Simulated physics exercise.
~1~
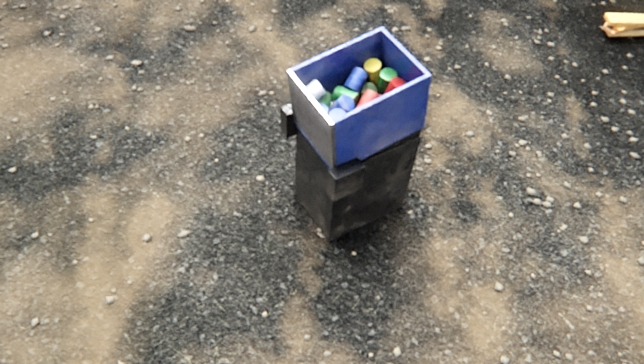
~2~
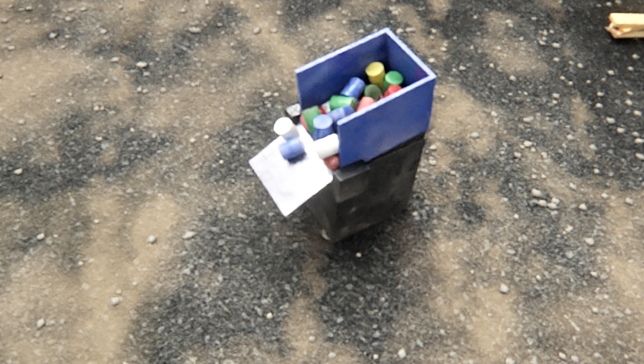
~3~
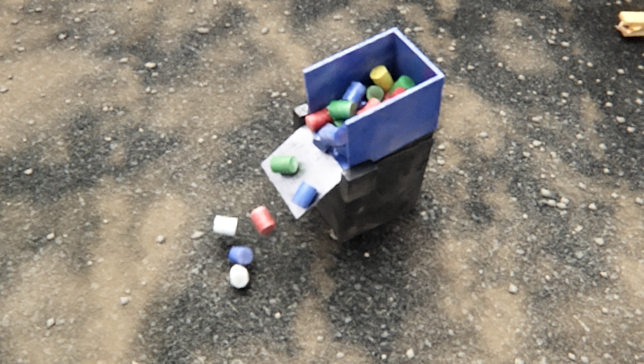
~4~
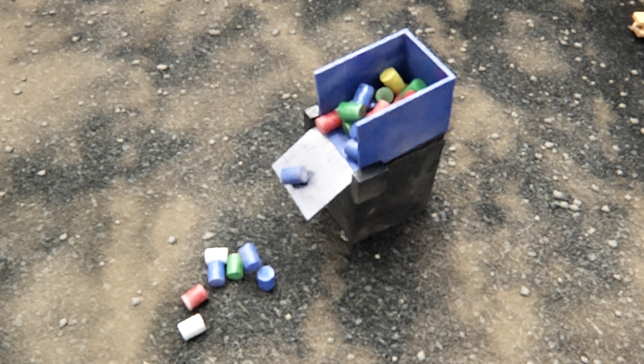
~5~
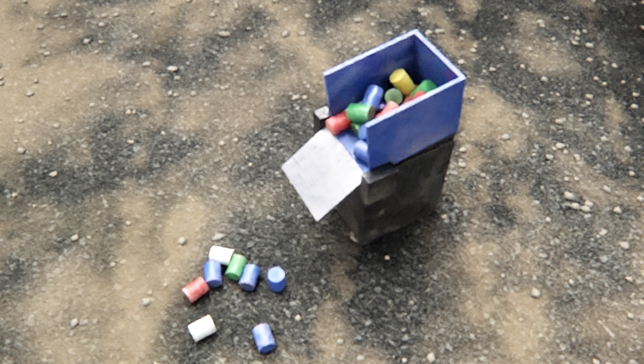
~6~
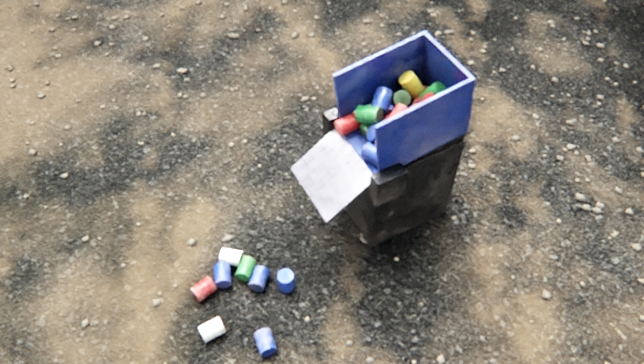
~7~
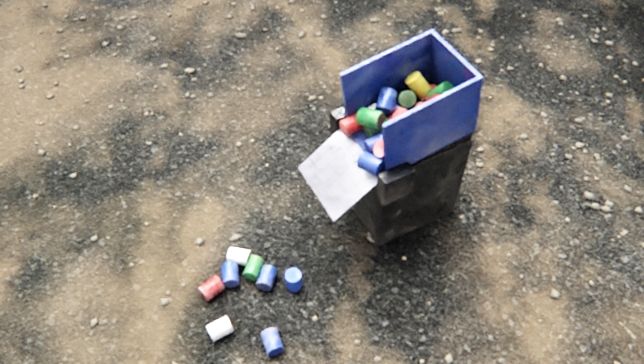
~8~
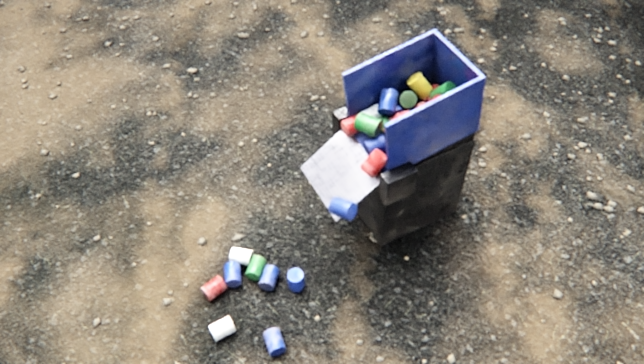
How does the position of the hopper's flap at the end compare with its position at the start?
At the start the flap stands upright, closing off the left side of the blue hopper. By the end it has swung over and hangs open, turned upside down and sloping down to the left.
